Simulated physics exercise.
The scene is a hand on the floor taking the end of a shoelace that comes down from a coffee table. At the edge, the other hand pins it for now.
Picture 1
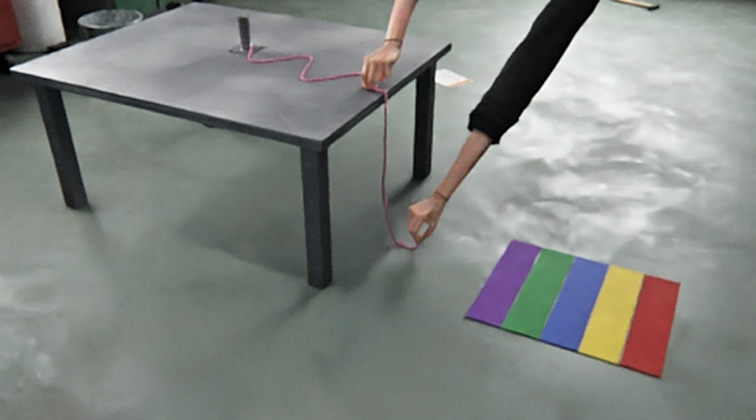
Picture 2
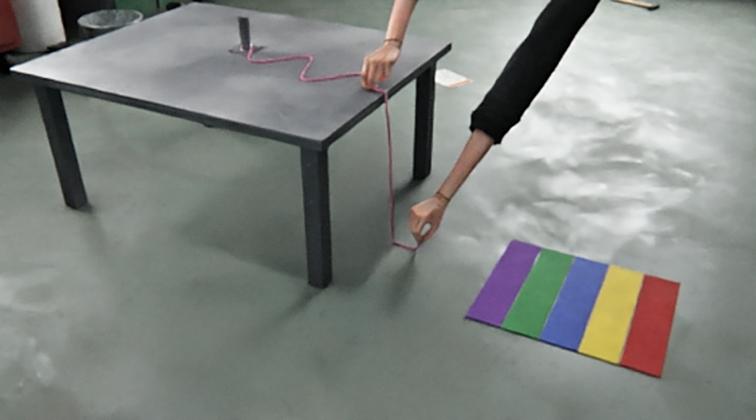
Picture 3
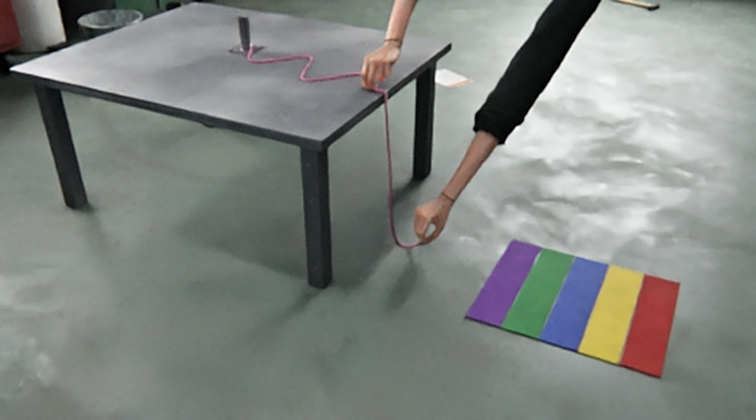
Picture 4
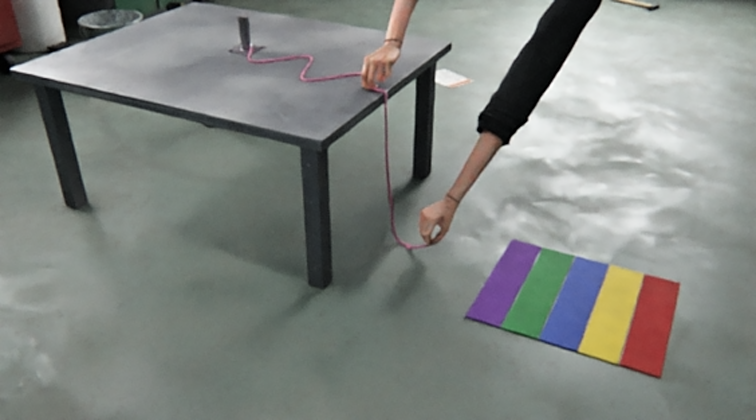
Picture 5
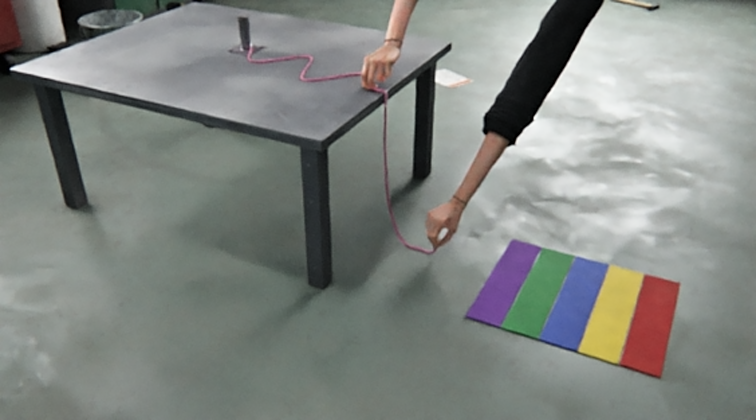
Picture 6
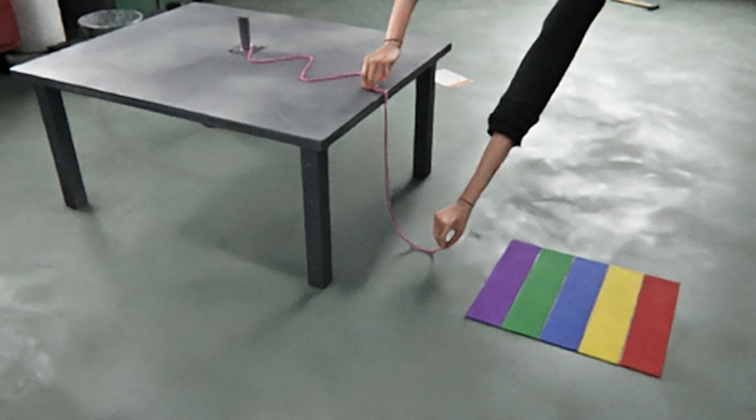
A hand near the floor draws the end of a pink cord slightly right.
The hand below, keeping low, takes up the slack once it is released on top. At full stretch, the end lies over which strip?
Over the red strip.
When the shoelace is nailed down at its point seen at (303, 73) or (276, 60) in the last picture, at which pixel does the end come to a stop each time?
Approximately (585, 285), then (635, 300).
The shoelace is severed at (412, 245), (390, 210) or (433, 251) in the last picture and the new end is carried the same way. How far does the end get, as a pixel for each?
Estimated positions in order: (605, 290); (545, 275); (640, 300).
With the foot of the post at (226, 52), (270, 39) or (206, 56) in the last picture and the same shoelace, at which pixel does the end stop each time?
Try 1 about (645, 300), try 2 about (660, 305), try 3 about (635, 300).
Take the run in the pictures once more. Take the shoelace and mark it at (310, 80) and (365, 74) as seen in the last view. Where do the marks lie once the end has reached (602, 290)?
First at (391, 82), next at (412, 134).
Soon after, end near (602, 290); over yellow.
Then, end near (640, 301); over red.
At full stretch, end near (663, 307); over red. The red one.
